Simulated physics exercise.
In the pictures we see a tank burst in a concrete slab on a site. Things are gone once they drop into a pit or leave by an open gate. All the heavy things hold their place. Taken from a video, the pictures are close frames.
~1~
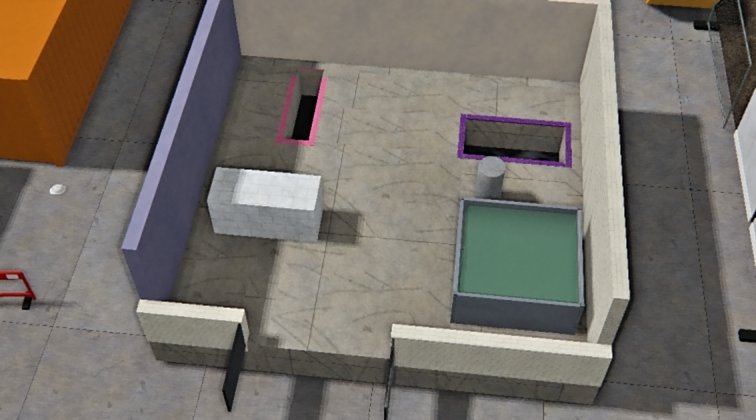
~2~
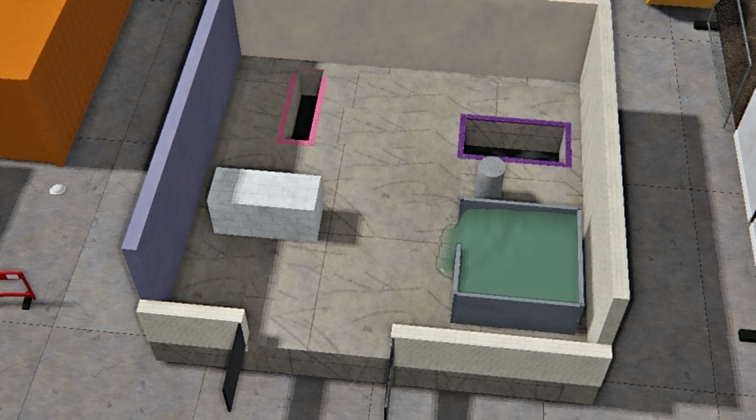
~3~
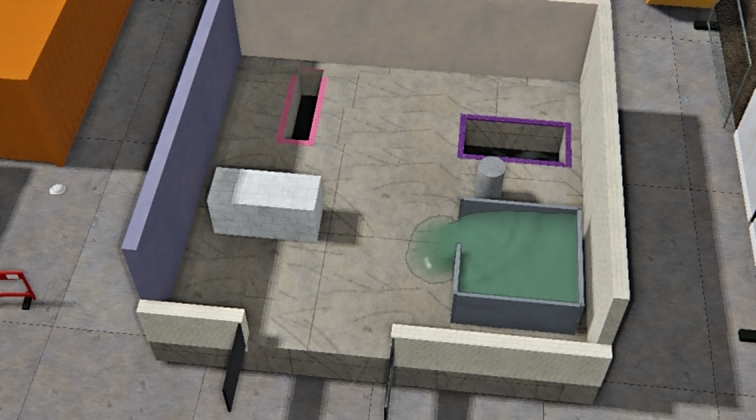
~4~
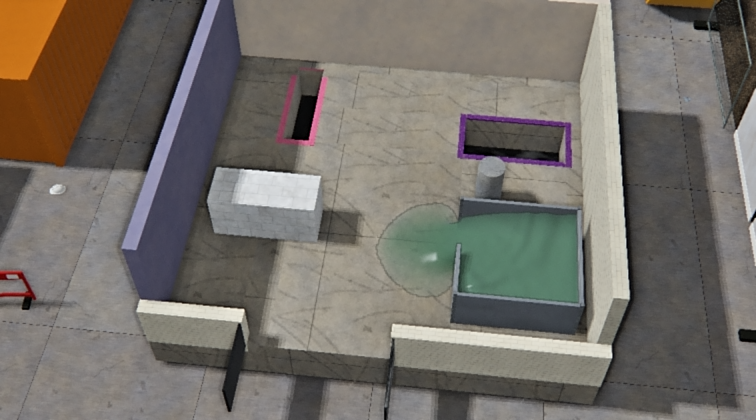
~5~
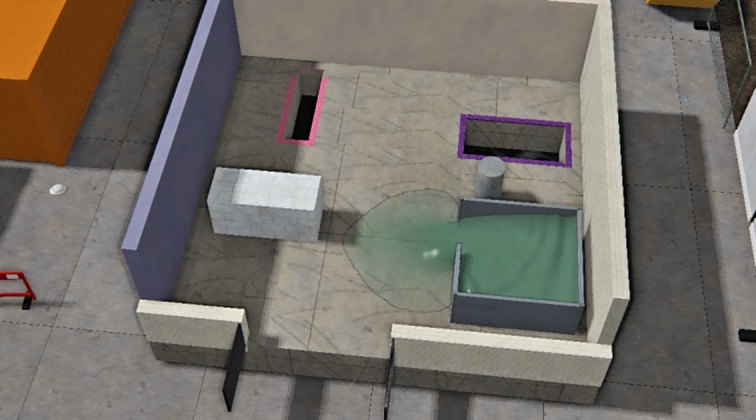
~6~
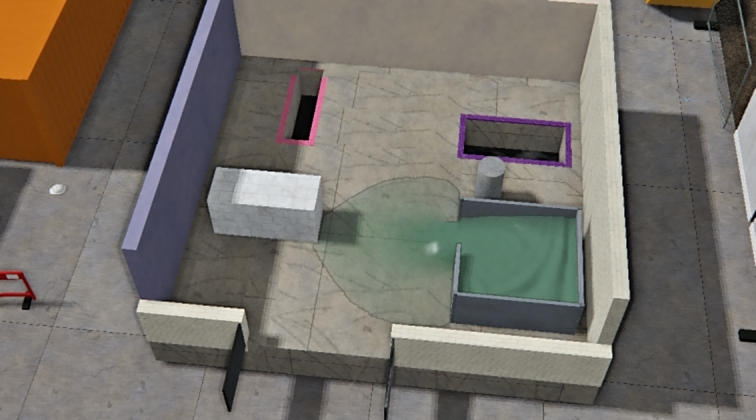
The clip opens on a walled concrete slab where green water sits still in an open grey tank at the right. Water then pours out through a gap in the tank's left side, spreading leftward across the floor in a widening, thinning fan that reaches the pale block.
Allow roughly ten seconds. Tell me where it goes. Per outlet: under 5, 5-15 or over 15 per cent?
At the end, the gate is a major outlet here - beyond fifteen per cent; the purple pit is a minor outlet here - below five per cent; the pink pit is a major outlet here - beyond fifteen per cent.
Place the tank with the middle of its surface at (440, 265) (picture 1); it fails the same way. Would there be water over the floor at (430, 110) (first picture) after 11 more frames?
That spot would be not reached.
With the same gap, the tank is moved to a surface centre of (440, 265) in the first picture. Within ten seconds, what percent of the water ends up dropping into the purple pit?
Within ten seconds, 4 percent of the total ends up in the purple pit.
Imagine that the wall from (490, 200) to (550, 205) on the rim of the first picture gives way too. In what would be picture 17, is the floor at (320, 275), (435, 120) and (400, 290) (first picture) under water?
The first would be still unwetted, the second still unwetted and the third still unwetted.
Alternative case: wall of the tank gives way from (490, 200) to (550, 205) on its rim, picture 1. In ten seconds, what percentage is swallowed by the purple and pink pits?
I'd say the purple pit gets around 60 percent and the pink pit around 2 percent.
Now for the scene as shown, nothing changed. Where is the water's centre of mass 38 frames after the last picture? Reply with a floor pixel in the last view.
Around pixel (364, 227).
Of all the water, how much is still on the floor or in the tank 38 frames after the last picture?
My figure: Some 72 per cent.
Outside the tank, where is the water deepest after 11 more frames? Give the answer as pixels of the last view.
I'd go with (164, 324) as the deepest place.
A moment on, water covers 35 % of the floor; the gate 0 %, the purple pit 0 %, the pink pit 0 %.
Next, water covers 50 % of the floor; the gate 1 %, the purple pit 0 %, the pink pit 3 %.
Then, water covers 55 % of the floor; the gate 3 %, the purple pit 0 %, the pink pit 9 %.
Later, water covers 60 % of the floor; the gate 8 %, the purple pit 0 %, the pink pit 19 %.
In the end, water covers 70 % of the floor; the gate 18 %, the purple pit 1 %, the pink pit 33 %.
